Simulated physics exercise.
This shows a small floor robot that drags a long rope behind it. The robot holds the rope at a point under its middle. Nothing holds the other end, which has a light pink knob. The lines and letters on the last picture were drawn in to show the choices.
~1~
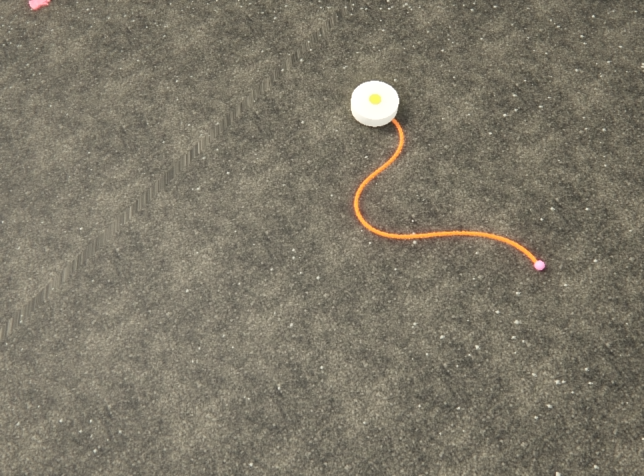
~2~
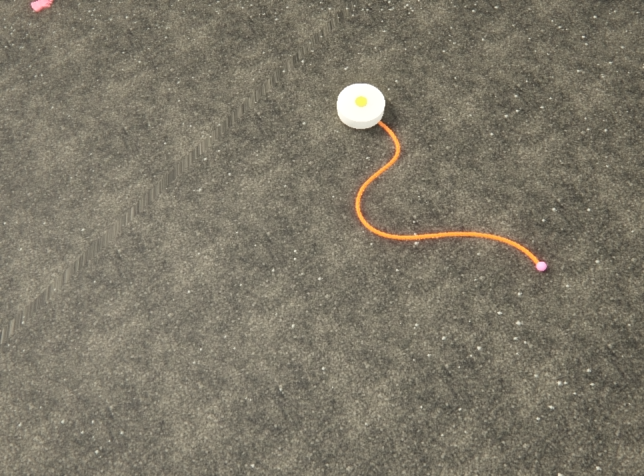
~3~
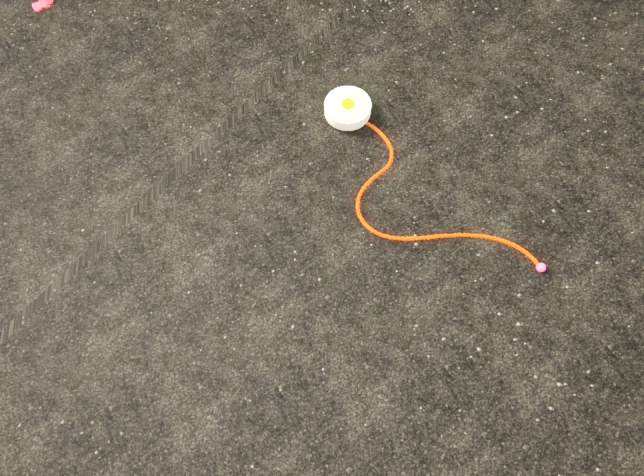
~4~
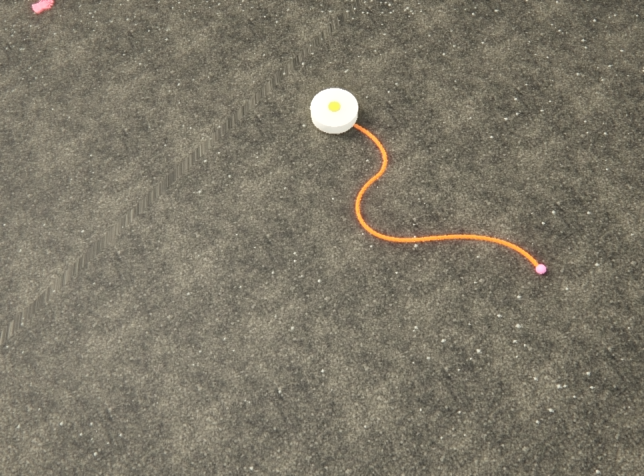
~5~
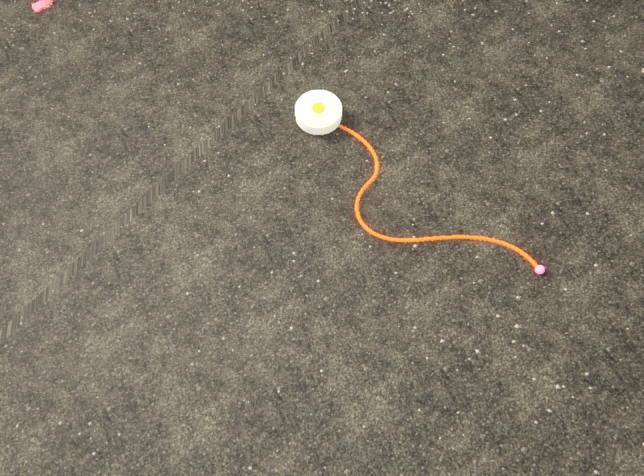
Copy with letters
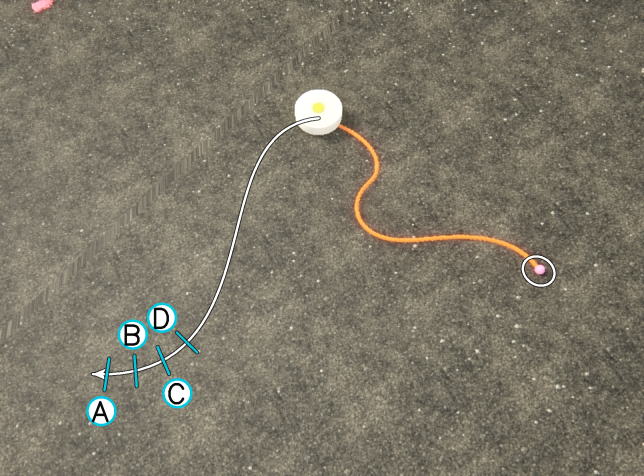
A small white robot with a yellow dot on top moves slowly left and slightly downward across a dark speckled floor, an orange rope trailing from it. The nearest part of the rope shifts left and its upper bend eases, while the far end with the light pink knob stays nearly still.
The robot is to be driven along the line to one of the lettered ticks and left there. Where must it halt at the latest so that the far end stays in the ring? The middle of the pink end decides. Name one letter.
No farther than D.
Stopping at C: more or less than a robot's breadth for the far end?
By then, less.
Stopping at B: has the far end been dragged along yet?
By then, yes.
On the copy, A at (107, 374); B at (136, 371); C at (163, 360); D at (187, 342); the ring at (539, 271); the route from (319, 118) via (231, 251) to (93, 374).
On D. First, robot (254, 166), middle of the rope (371, 232), free end (540, 270).
Then, robot (227, 257), middle of the rope (371, 232), free end (540, 270).
Finally, robot (184, 340), middle of the rope (358, 255), free end (533, 262); the free end is still in its ring.
By contrast, A drags the free end to (469, 250); B drags the free end to (493, 250); C drags the free end to (516, 254).
